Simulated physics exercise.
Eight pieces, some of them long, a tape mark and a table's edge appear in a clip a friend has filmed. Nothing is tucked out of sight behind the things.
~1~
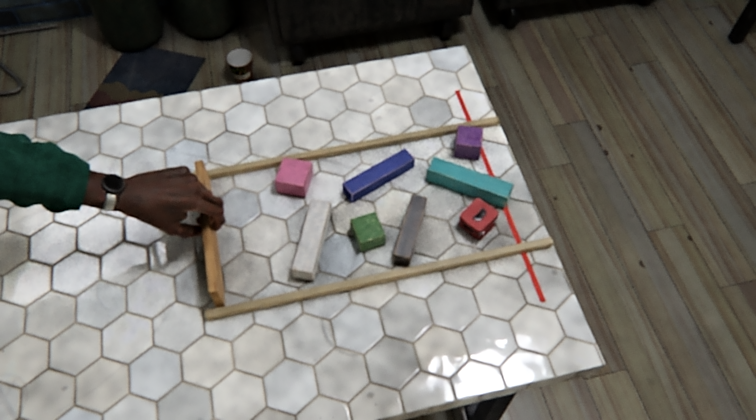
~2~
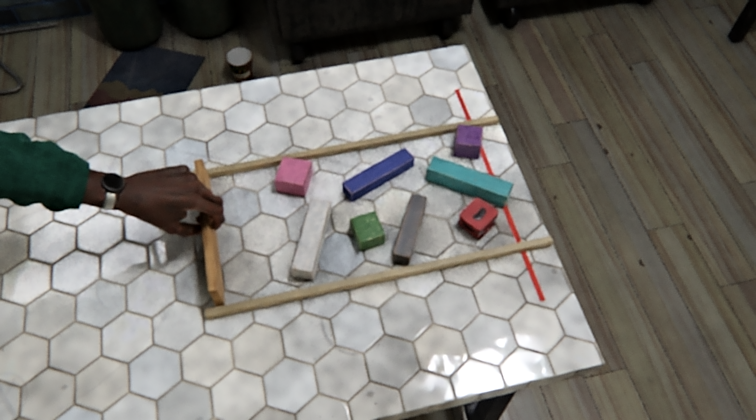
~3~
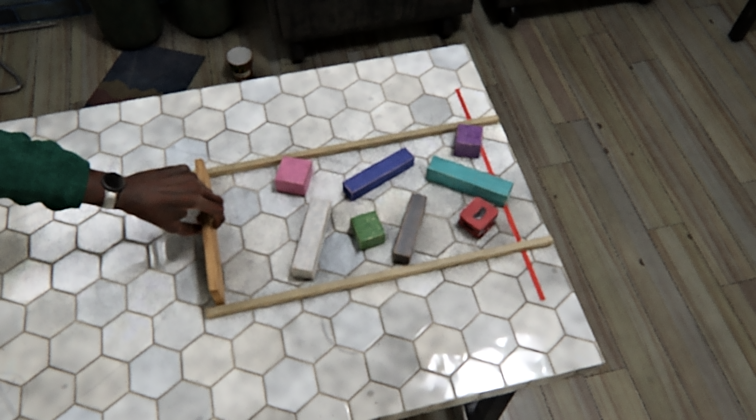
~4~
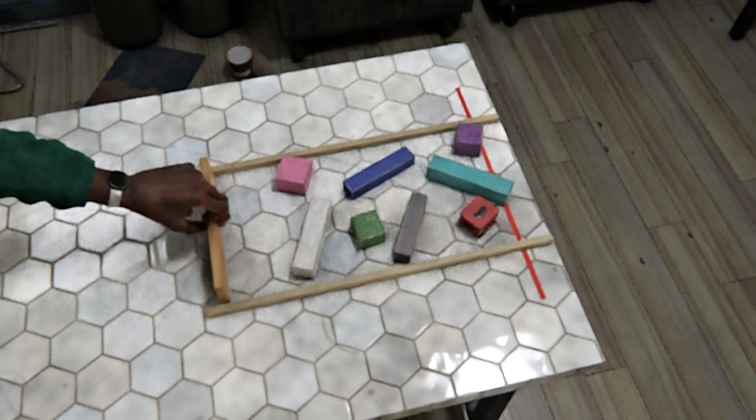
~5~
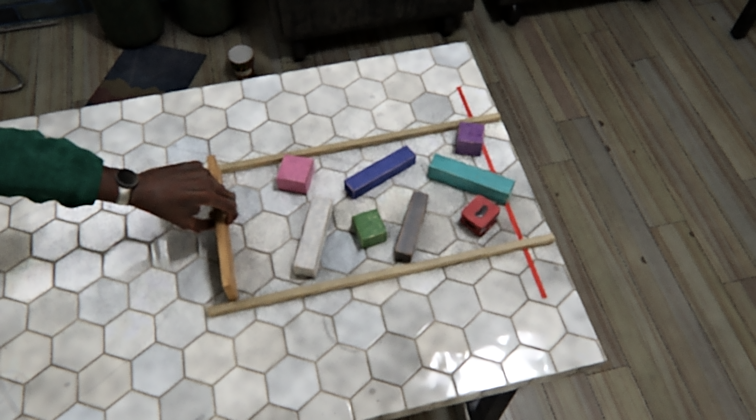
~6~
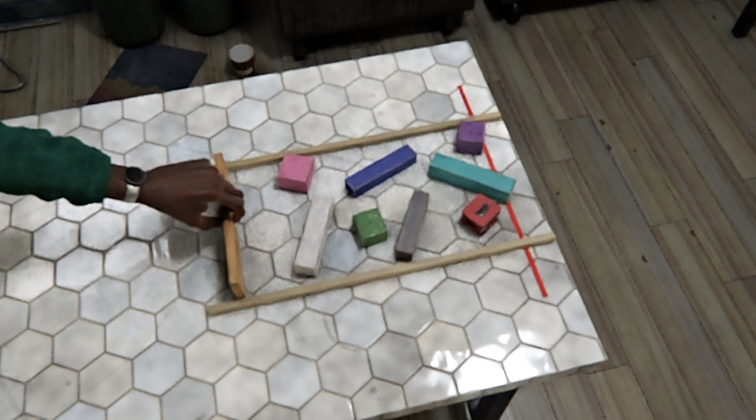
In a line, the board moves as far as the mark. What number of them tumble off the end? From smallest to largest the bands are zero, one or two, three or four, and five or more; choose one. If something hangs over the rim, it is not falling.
The right band is five or more.
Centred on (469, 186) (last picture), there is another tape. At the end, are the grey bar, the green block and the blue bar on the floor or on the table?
What happens: The grey bar does not come off, the green block does not come off, the blue bar does not come off.
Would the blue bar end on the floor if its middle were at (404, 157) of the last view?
It drops down.
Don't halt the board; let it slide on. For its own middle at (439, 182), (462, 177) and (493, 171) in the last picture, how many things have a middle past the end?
In that order 0, 3 and 5.
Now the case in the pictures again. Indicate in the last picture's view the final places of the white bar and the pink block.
They end up close to (516, 193) and (495, 128).
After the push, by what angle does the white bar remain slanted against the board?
Around 0 degrees.
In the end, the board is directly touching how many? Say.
Counting them up gives 2.
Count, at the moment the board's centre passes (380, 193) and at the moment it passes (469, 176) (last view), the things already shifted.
Tally: First 5; then 8.
Early on, none off yet; purple block at rest near (471, 138); turquoise bar at rest near (471, 177); red case at rest near (480, 215).
A while later, none off yet; purple block travelled about its own width near (510, 143); turquoise bar travelled about its own width near (523, 172); red case travelled well along near (542, 208).
Finally, the number that fall off is five or more; lost, green block, blue bar, grey bar, red case, turquoise bar and purple block.
